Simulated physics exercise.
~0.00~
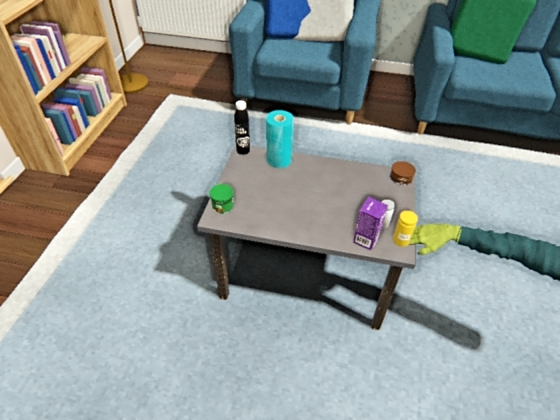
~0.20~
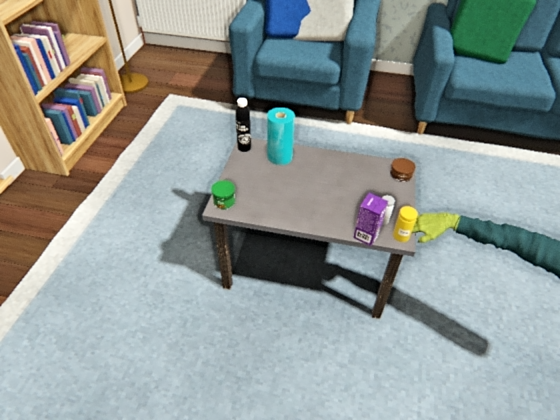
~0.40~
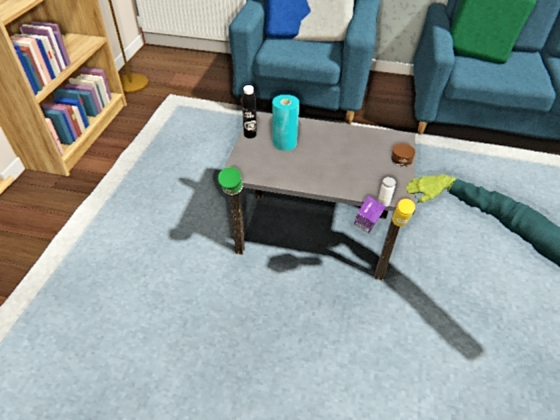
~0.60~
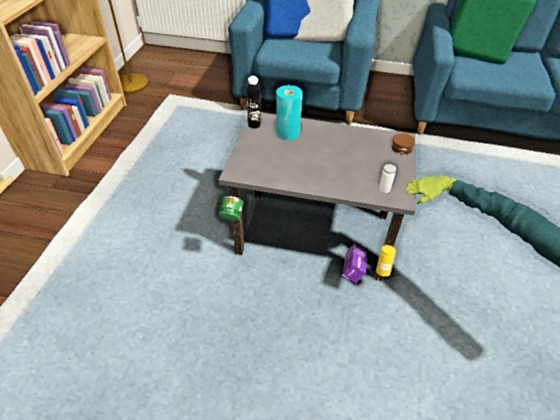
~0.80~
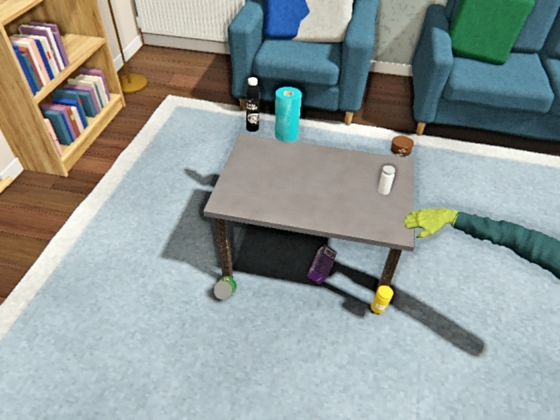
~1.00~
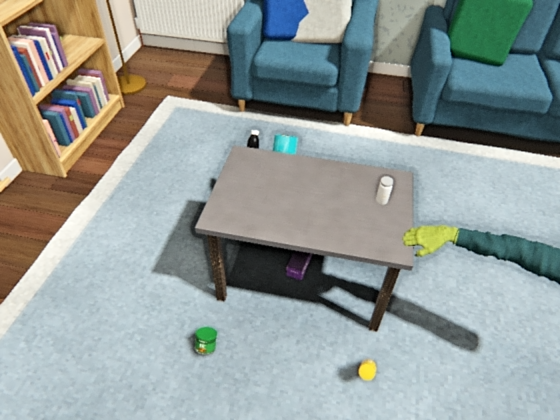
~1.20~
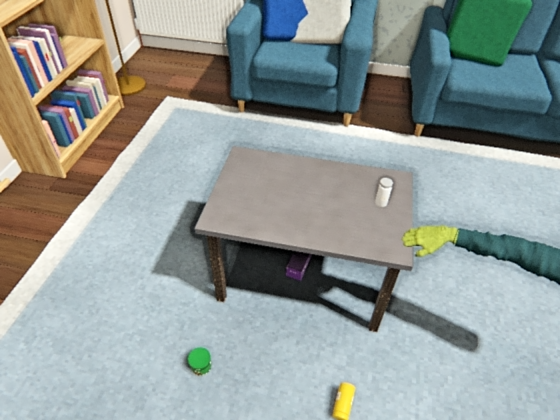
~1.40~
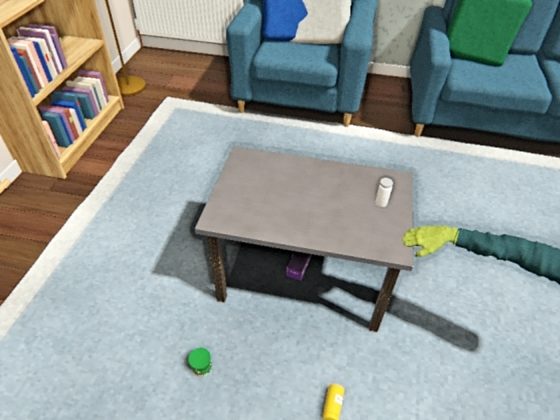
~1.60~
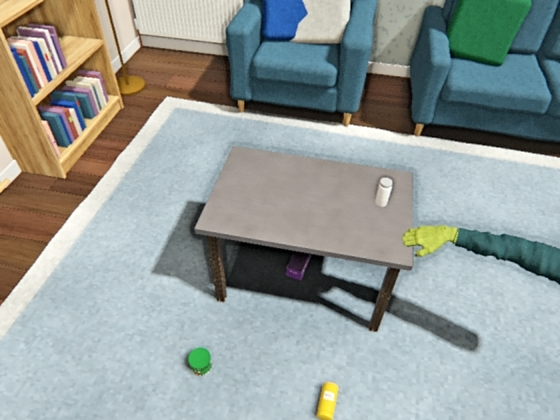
At the start, a green-gloved hand rests at the right end of a small grey table holding a black bottle, a turquoise roll, green and brown tubs, a purple carton, a white shaker and a yellow jar. The table slides away, and the carton and jar tip at the near edge and drop off with the green tub. It then jerks back toward us, and the roll, bottle and brown tub drop out of sight behind it. The yellow jar rolls left across the rug. Finally, only the shaker stands on the table, with the carton lying underneath and the green tub in front.
